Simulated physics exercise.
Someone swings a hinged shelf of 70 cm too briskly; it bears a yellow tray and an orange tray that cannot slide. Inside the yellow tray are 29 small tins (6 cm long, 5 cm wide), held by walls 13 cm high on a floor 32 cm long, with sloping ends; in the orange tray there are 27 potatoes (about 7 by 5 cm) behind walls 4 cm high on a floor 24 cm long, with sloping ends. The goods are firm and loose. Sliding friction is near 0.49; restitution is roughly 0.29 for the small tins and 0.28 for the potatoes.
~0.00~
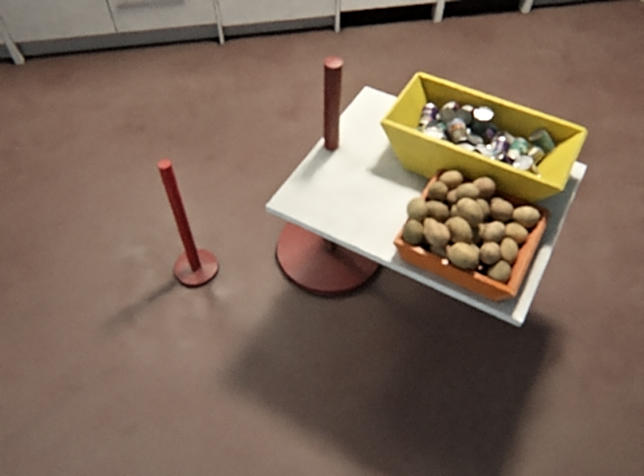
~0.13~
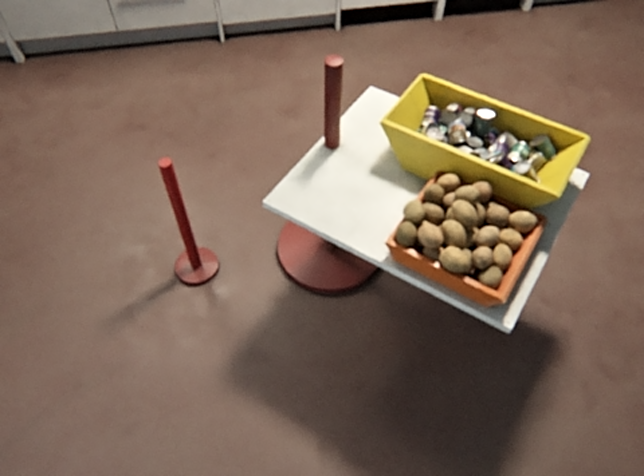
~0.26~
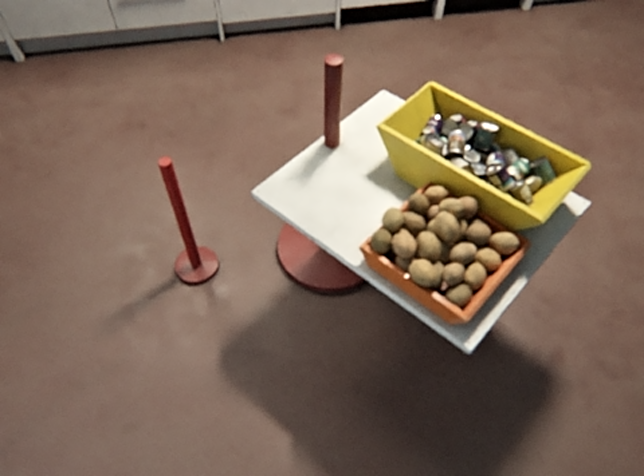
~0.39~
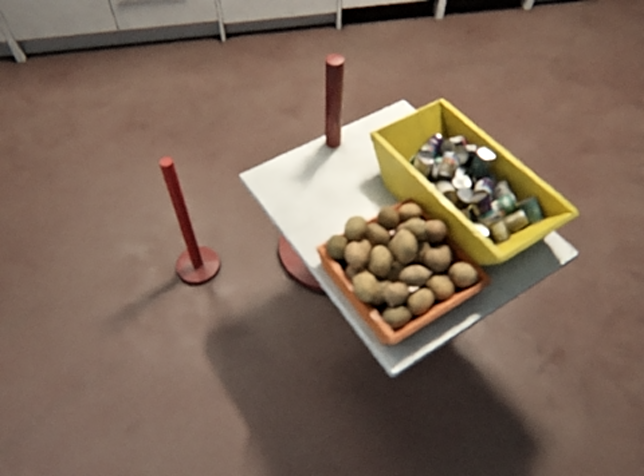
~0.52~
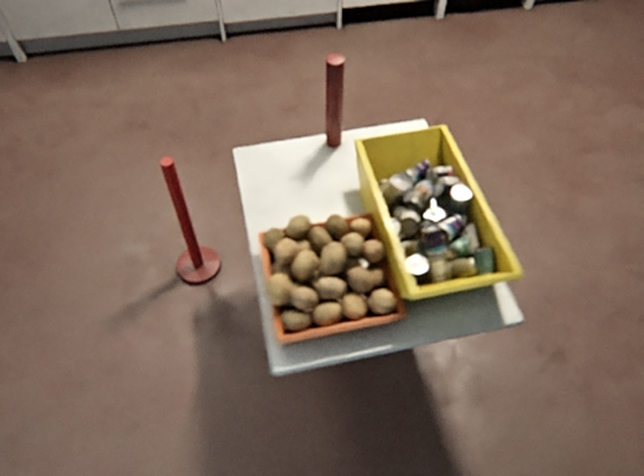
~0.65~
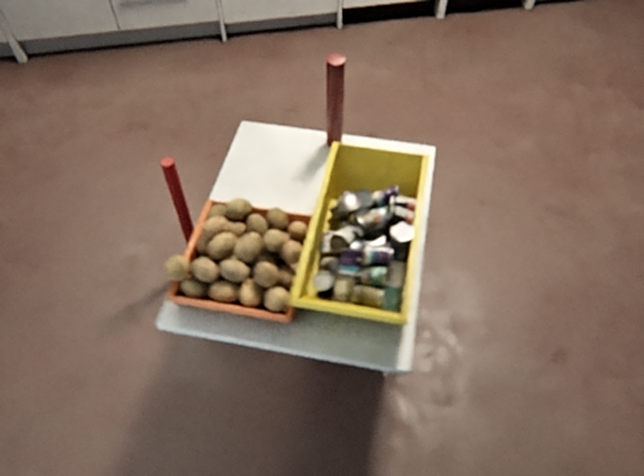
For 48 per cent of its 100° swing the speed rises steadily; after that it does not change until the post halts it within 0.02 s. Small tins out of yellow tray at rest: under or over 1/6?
Under.
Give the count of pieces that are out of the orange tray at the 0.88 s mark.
At that moment the orange tray count out stands near 3.
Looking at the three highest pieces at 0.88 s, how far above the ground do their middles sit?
Around 70 centimetres.
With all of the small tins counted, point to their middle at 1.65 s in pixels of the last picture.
Near (277, 241) in pixels.
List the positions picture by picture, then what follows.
In the first frame (places track the rim corner closest to us here), yellow tray (560, 186); orange tray (512, 291); 0° round; all still inside.
The second frame shows yellow tray (557, 193); orange tray (502, 297); 3° round.
The third frame shows yellow tray (542, 218); orange tray (465, 316); 12° round.
The fourth frame shows yellow tray (502, 256); orange tray (394, 338); 27° round.
The fifth frame shows yellow tray (415, 293); orange tray (281, 338); 47° round.
The sixth frame shows yellow tray (293, 299); orange tray (170, 296); 71° round; all still inside.
After 0.80 s, the shelf hits the red post.
After 0.88 s, the yellow tray has all 29 and the orange tray is down by 3 of 27.
After 1.00 s, the yellow tray is down by 1 of 29 and the orange tray is down by 6 of 27.
After 1.22 s, the yellow tray is down by 1 of 29 and the orange tray is down by 7 of 27.
Final count (at 1.65 s), the yellow tray is down by 1 of 29 and the orange tray is down by 7 of 27. Asked share, 1 of 29, 3 per cent.
